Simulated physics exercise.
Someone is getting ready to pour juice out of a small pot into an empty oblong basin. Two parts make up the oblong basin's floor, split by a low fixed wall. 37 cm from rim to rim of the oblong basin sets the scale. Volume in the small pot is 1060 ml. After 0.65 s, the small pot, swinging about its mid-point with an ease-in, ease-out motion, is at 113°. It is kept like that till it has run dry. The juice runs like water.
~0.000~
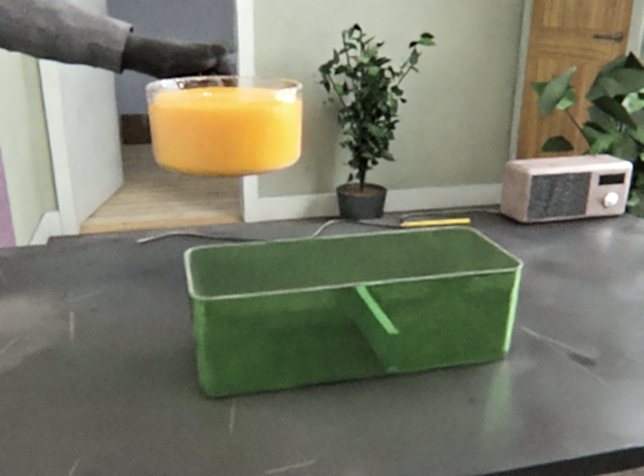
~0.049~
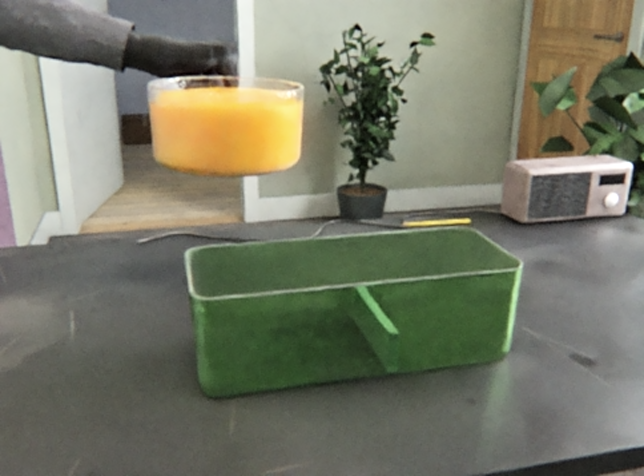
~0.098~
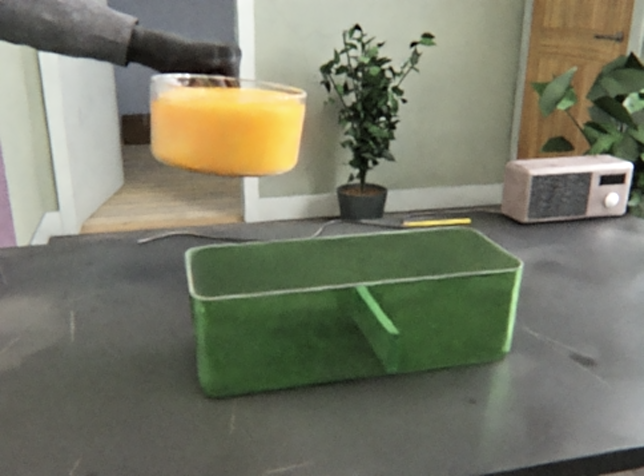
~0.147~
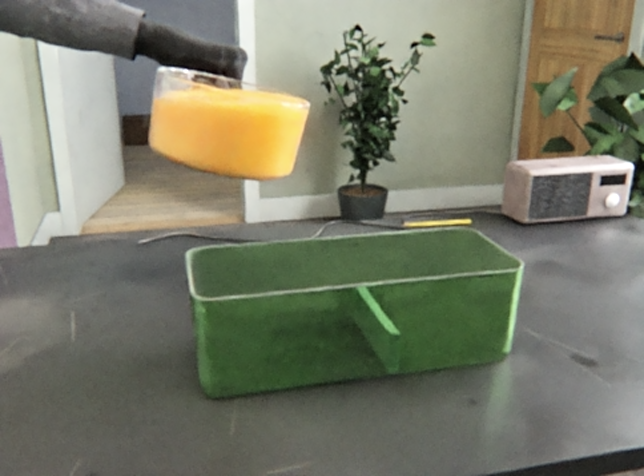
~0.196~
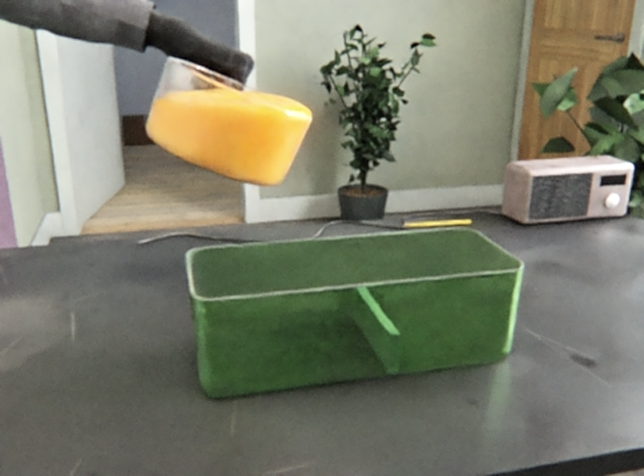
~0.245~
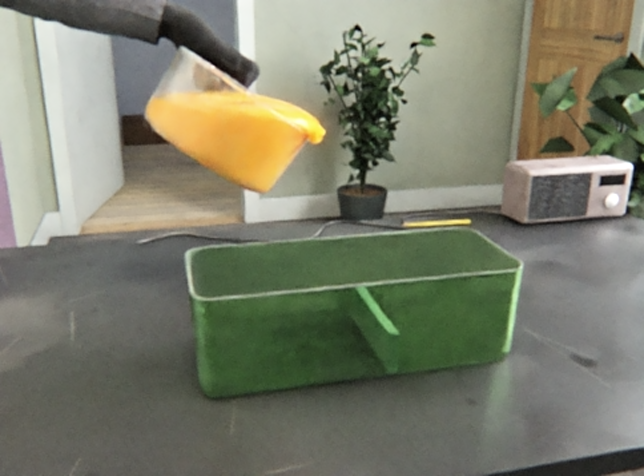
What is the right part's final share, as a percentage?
About 22 per cent.
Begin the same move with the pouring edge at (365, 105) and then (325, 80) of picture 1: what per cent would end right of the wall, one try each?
The first try gives 60 percent and the second 40 percent.
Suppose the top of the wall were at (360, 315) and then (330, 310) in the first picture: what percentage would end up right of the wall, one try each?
40 then 65 %.
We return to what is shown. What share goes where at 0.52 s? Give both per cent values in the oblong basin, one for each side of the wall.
Left roughly 26, right roughly 10.
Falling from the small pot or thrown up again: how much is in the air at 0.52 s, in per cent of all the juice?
About 44 per cent.
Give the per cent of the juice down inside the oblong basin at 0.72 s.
It works out near 90 per cent.
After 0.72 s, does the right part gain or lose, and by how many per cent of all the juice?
A gain, roughly 6.
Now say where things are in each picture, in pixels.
In the first picture, it leans 0°; its right rim is at (299, 85); the juice meets the walls at (151, 99) and (295, 95); the oblong basin's rim runs from (188, 274) to (496, 246); the wall's top is at (374, 307).
In the second picture, it leans 2°; its right rim is at (300, 88); the juice meets the walls at (153, 98) and (297, 96).
In the third picture, it leans 6°; its right rim is at (303, 94); the juice meets the walls at (154, 96) and (299, 98).
In the fourth picture, it leans 14°; its right rim is at (306, 104); the juice meets the walls at (157, 97) and (302, 101).
In the fifth picture, it leans 24°; its right rim is at (307, 118); the juice meets the walls at (155, 101) and (304, 113); 2 per cent is over the edge.
In the sixth picture, it leans 35°; its right rim is at (306, 134); the juice meets the walls at (152, 99) and (295, 118); 7 per cent is over the edge.
Then, 0.52 s in, the tilt is 102° and 20 per cent is still to pour, 26 is left of the wall and 10 right of it.
Then, 0.72 s in, the tilt is 113° and 3 per cent is still to pour, 74 is left of the wall and 16 right of it.
Then, 0.92 s in, the tilt is 113° and 0 per cent is still to pour, 69 is left of the wall and 21 right of it.
Then, 1.15 s in, the tilt is 113° and 0 per cent is still to pour, 69 is left of the wall and 22 right of it.
Finally, 69 per cent lies left of the wall, 22 right of it and 9 outside.
